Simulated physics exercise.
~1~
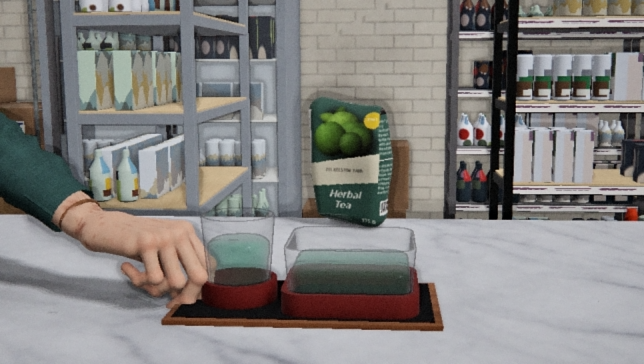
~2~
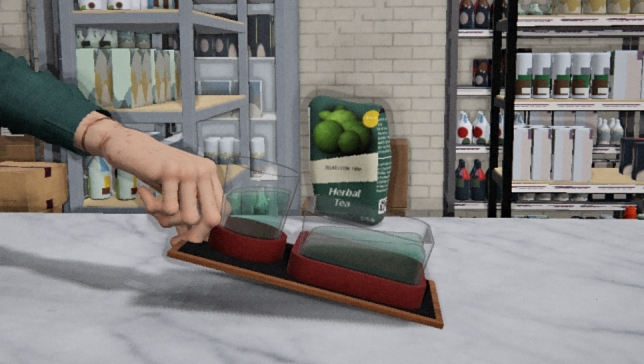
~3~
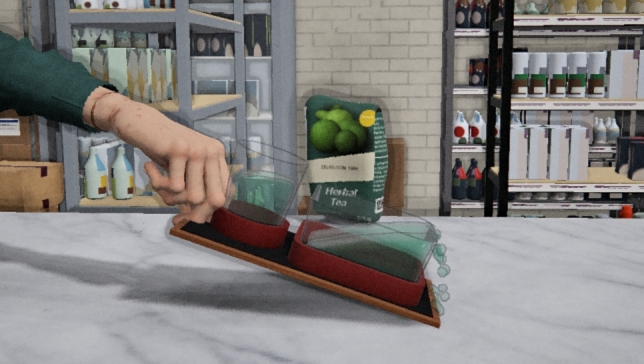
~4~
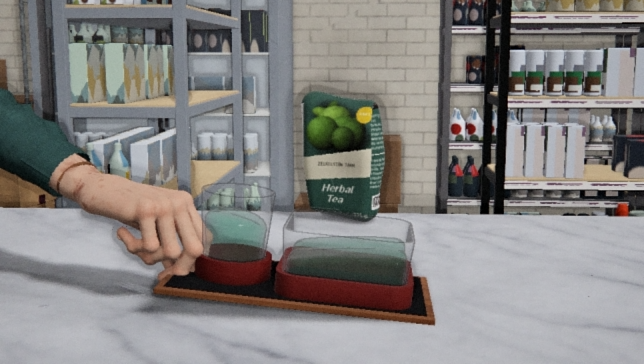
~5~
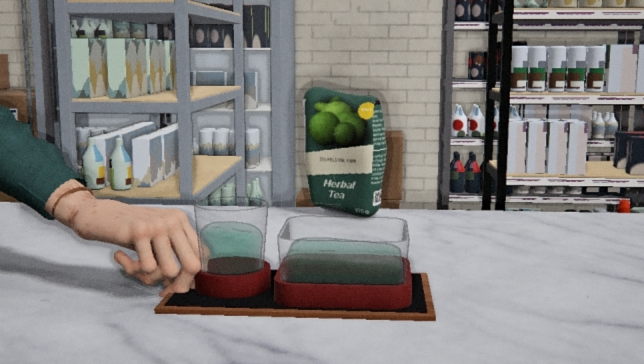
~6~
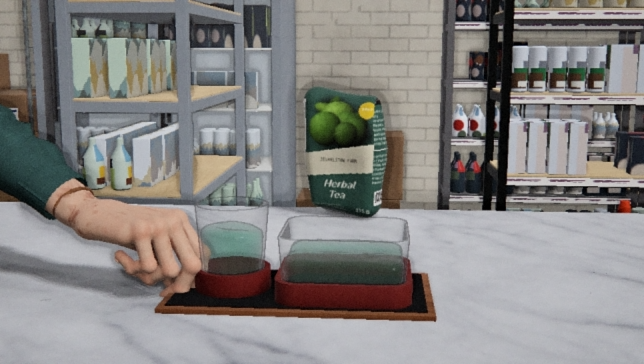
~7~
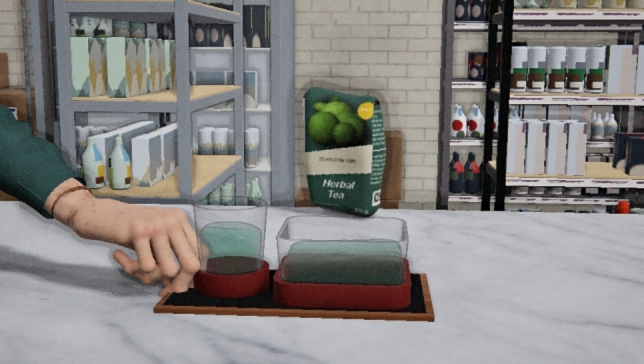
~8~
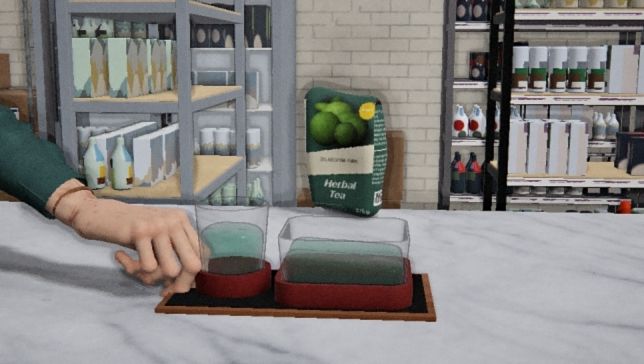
In a shop with a pale brick wall and stocked shelves, a marble counter is seen from the front by a slightly swaying camera. A green-sleeved hand at the left holds a dark, brown-edged tray carrying a clear tumbler and a wider clear box, both in red holders and holding greenish water, with a green bag of herbal tea behind. The hand lifts the tray's left edge, tilting everything down to the right. At the steepest slant, some water spills over the box's right side, while the tumbler spills none. The hand lowers the tray, and it rests flat, both containers upright.
